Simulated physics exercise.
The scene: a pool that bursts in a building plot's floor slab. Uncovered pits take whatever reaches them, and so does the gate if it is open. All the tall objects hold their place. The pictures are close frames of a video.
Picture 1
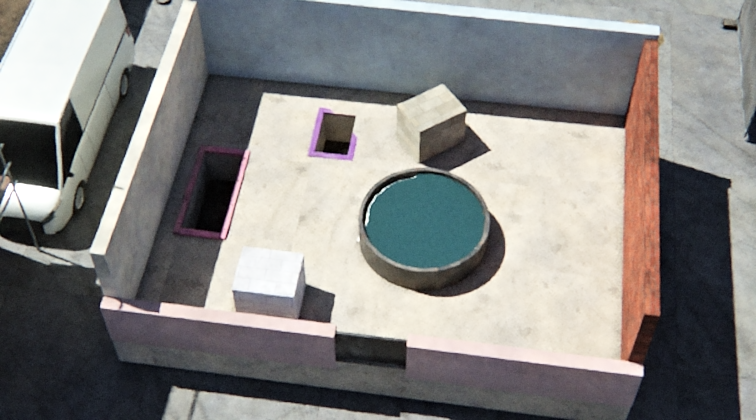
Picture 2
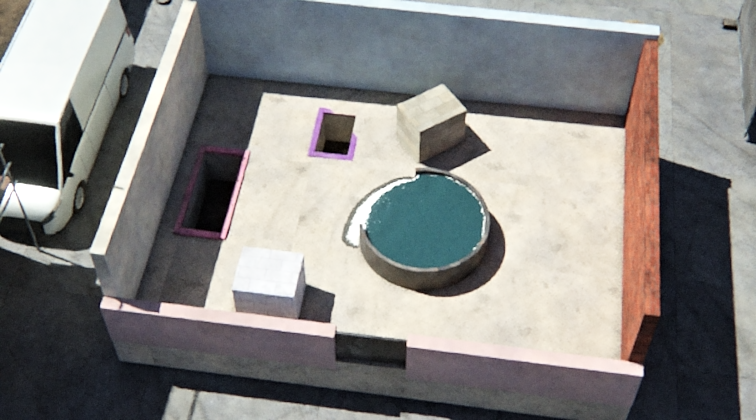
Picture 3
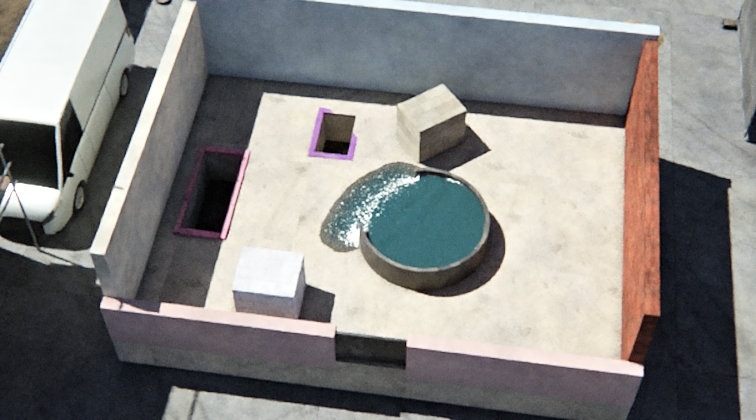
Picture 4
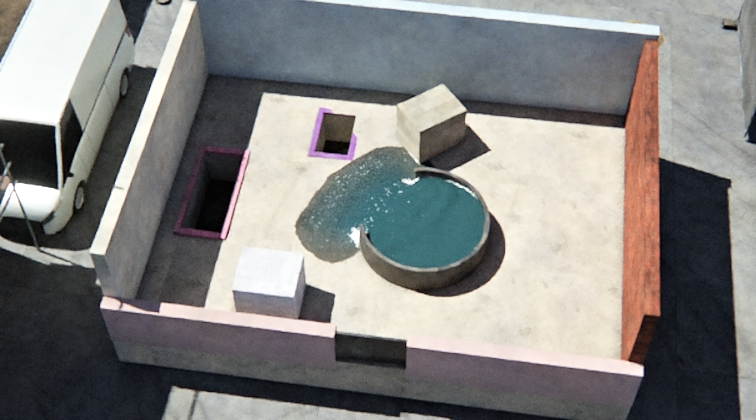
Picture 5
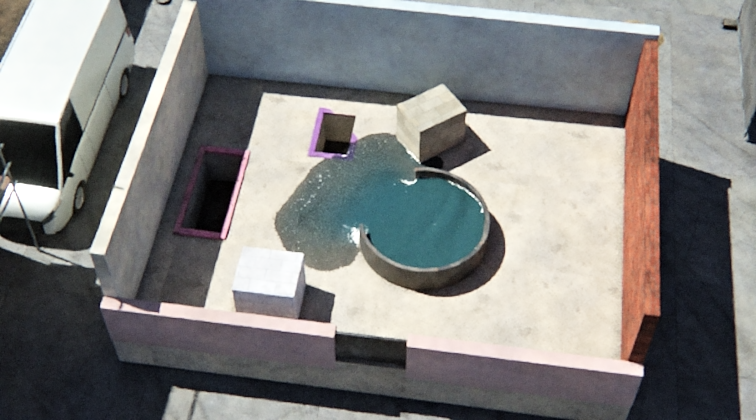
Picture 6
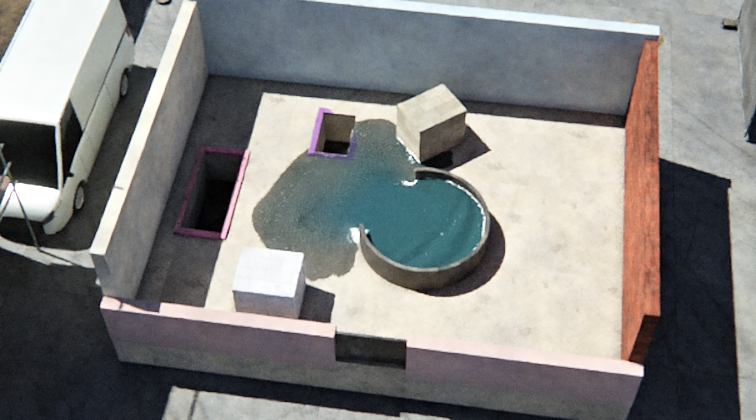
The video shows a round pool of teal water in a walled plot with two blocks and two framed openings; its left side bursts, and water spreads leftward across the pale floor, reaching the small purple-edged opening.
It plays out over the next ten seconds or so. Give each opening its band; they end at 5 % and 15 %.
The gate takes less than 5 %; the purple pit takes more than 15 %; the pink pit takes more than 15 %.
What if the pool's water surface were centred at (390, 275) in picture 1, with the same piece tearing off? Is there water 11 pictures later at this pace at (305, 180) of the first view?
Verdict: Wet.
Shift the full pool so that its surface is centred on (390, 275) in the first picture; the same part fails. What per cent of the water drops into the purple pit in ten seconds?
Per cent: Purple 12.
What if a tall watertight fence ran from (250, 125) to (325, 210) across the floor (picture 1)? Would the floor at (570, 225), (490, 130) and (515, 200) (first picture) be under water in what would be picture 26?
In turn: Clear, dry, dry.
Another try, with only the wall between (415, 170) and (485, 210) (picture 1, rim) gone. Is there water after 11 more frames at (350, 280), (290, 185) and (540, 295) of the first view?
In that order: Free of water, no water, free of water.
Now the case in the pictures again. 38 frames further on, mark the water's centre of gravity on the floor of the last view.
Roughly at (303, 193).
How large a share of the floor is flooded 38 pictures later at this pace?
Close to 45 %.
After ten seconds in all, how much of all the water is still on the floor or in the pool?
I make it 44 per cent.
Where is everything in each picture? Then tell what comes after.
The first frame shows the round pool at (424, 220) is whole and still.
In the second frame, the front is at a hidden place, out from the gap at (376, 202).
In the third frame, water pours out at (376, 203) and has run to (328, 240).
In the fourth frame, water pours out at (376, 204) and has run to (305, 238).
In the fifth frame, the front is at (281, 227), out from the gap at (376, 204).
In the sixth frame, water pours out at (376, 204) and has run to (257, 216).
A moment on, water covers 25 % of the floor; the gate 0 %, the purple pit 4 %, the pink pit 2 %.
Next, water covers 30 % of the floor; the gate 0 %, the purple pit 11 %, the pink pit 9 %.
Then, water covers 35 % of the floor; the gate 0 %, the purple pit 17 %, the pink pit 18 %.
Later, water covers 45 % of the floor; the gate 0 %, the purple pit 22 %, the pink pit 24 %.
In the end, water covers 45 % of the floor; the gate 0 %, the purple pit 30 %, the pink pit 26 %.
